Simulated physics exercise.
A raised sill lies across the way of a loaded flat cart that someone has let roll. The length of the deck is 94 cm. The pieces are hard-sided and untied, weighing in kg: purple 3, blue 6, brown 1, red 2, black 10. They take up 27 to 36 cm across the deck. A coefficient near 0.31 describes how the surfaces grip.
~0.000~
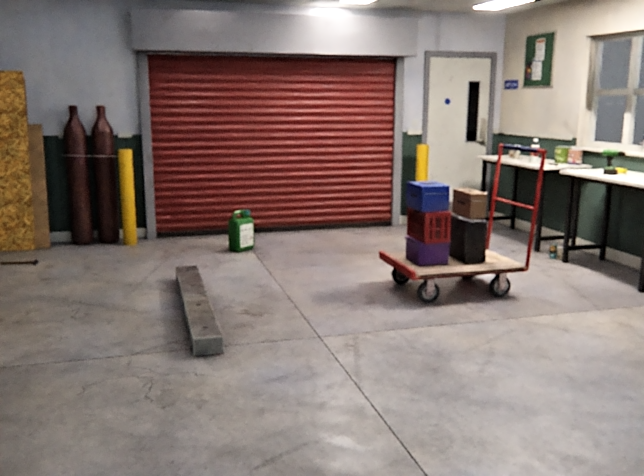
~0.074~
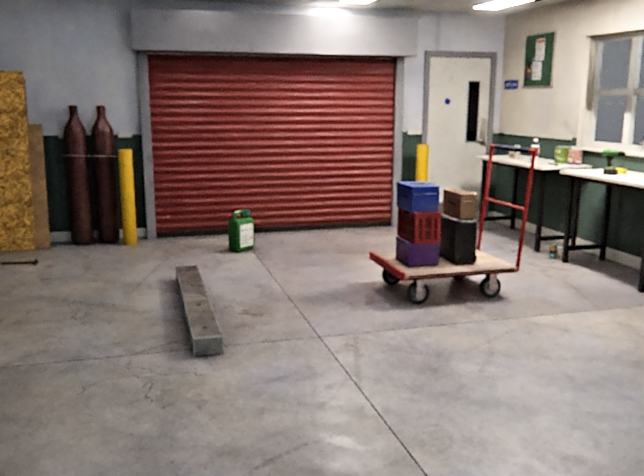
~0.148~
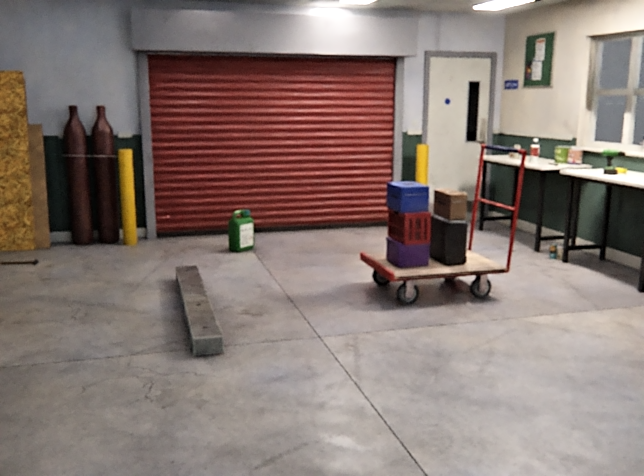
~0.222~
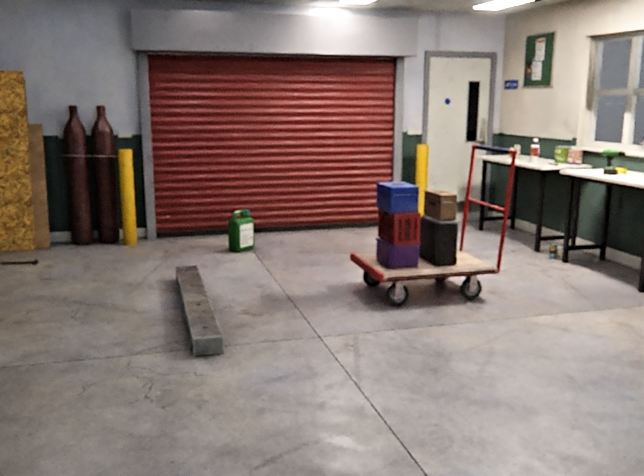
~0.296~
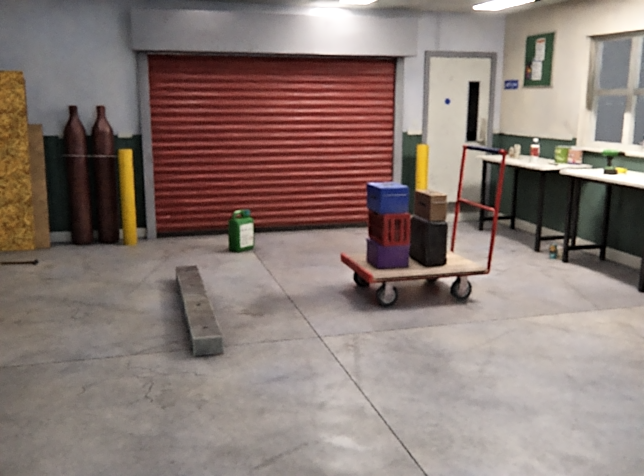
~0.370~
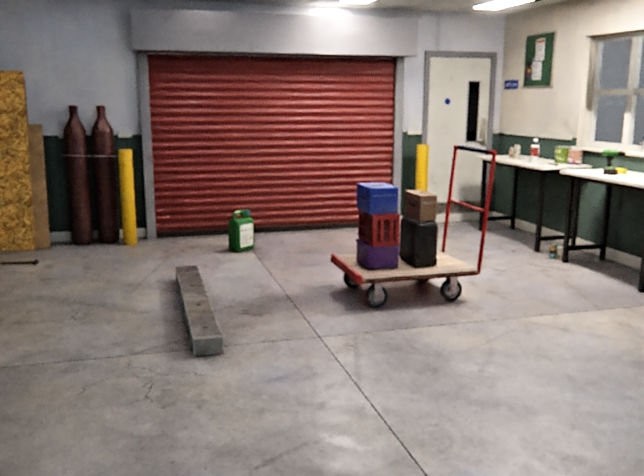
In this clip, a red-handled flat cart carrying a blue box, a red crate, a purple box and other stacked boxes rolls slowly leftward across a concrete workshop floor, while a low grey beam lies on the floor further left.
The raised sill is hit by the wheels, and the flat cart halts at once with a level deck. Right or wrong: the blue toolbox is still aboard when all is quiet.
Wrong.
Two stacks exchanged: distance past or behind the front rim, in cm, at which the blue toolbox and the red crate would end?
Neither reaches the rim: Blue stops 40 cm short and red 40 cm short.
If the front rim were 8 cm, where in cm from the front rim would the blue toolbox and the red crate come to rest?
Blue 50 past, red 20 past.
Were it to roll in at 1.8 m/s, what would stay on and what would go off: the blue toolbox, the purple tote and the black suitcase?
Outcome: Blue gone; purple kept; black kept.
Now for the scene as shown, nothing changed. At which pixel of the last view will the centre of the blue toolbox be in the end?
At about (129, 300).
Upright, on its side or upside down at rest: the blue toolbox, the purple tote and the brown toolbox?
They end up like this: Blue lying flank-down, purple standing on its base, and brown standing on its base.
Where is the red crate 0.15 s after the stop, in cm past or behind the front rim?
Roughly 15 cm behind it.
Impact comes at 1.36 s.
After 1.76 s the blue toolbox is 2 cm past the rim, tilted 20°, near (190, 205) in the last picture's view.
After 2.16 s the blue toolbox is 35 cm past the rim, tilted 75°, near (145, 254) in the last picture's view.
Final state at 2.4 s, past the rim, blue toolbox and red crate; behind it, purple tote, brown toolbox and black suitcase.
